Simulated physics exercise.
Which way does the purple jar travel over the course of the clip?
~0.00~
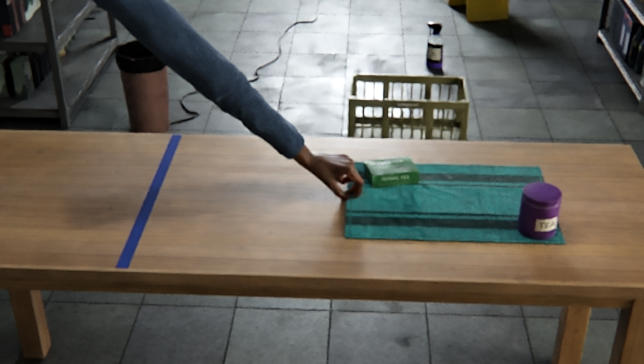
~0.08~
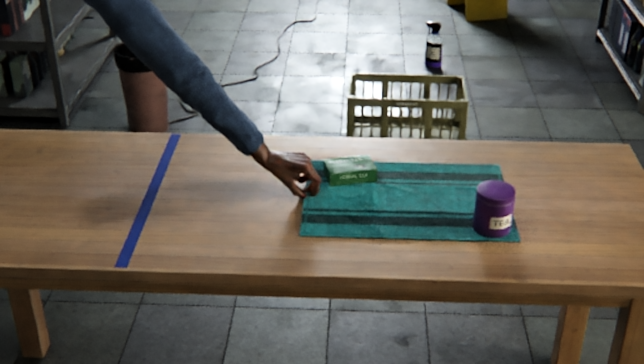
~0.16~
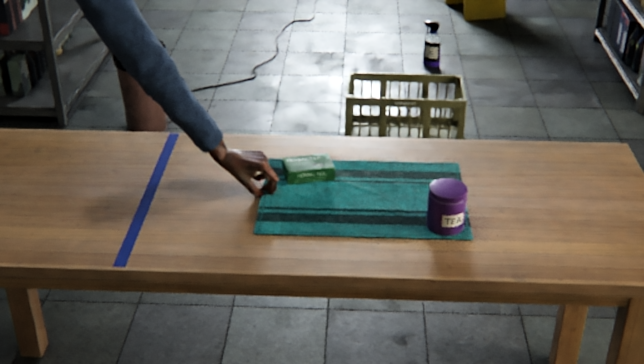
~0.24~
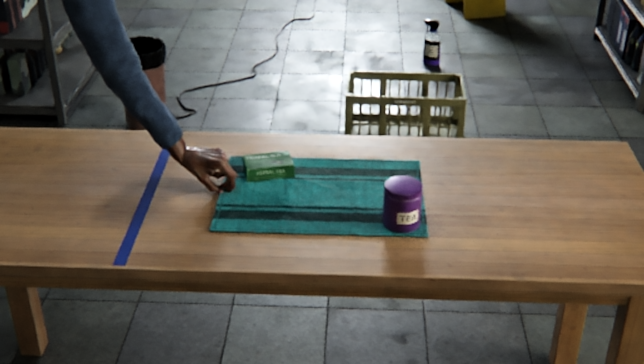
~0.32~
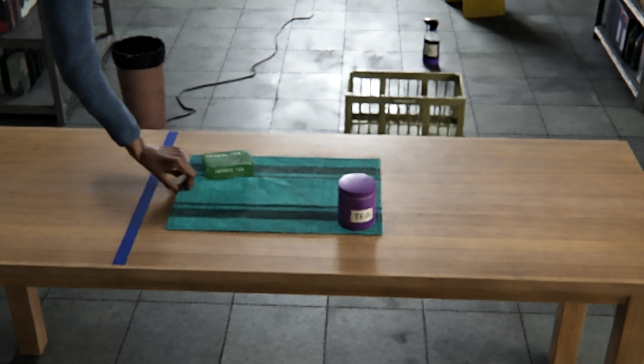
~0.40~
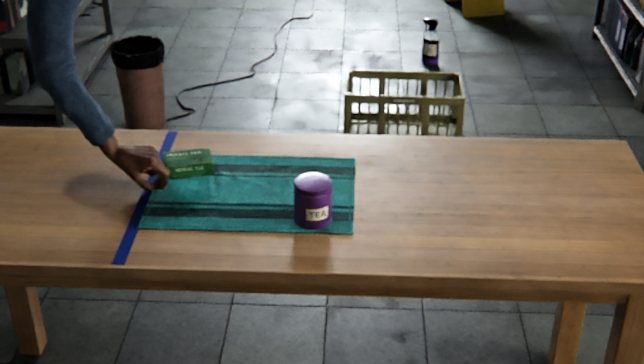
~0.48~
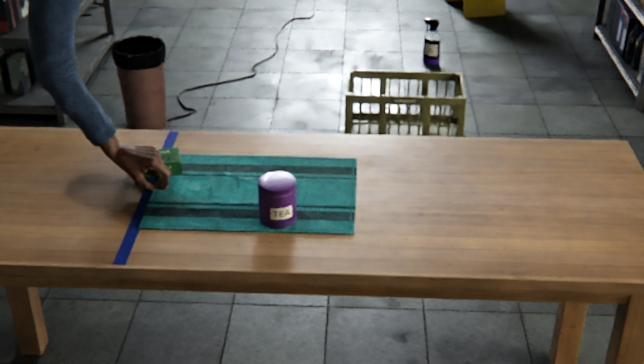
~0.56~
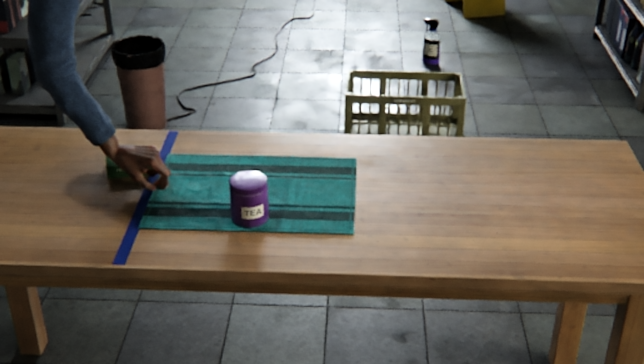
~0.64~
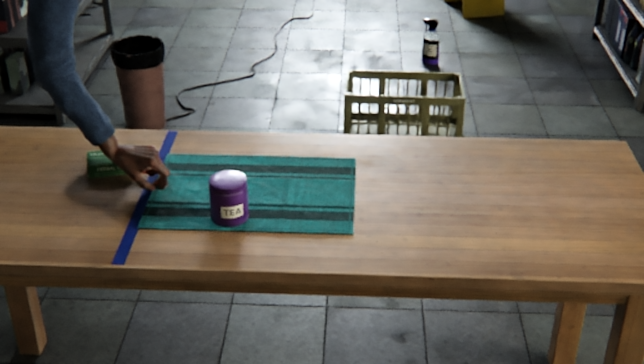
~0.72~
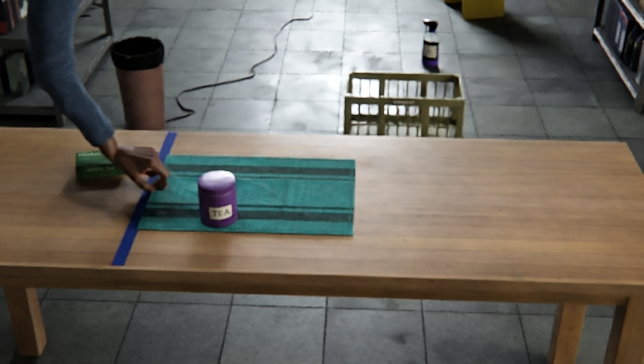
The purple jar travels to the left, first carried along with the towel and then sliding across it after the towel stops.
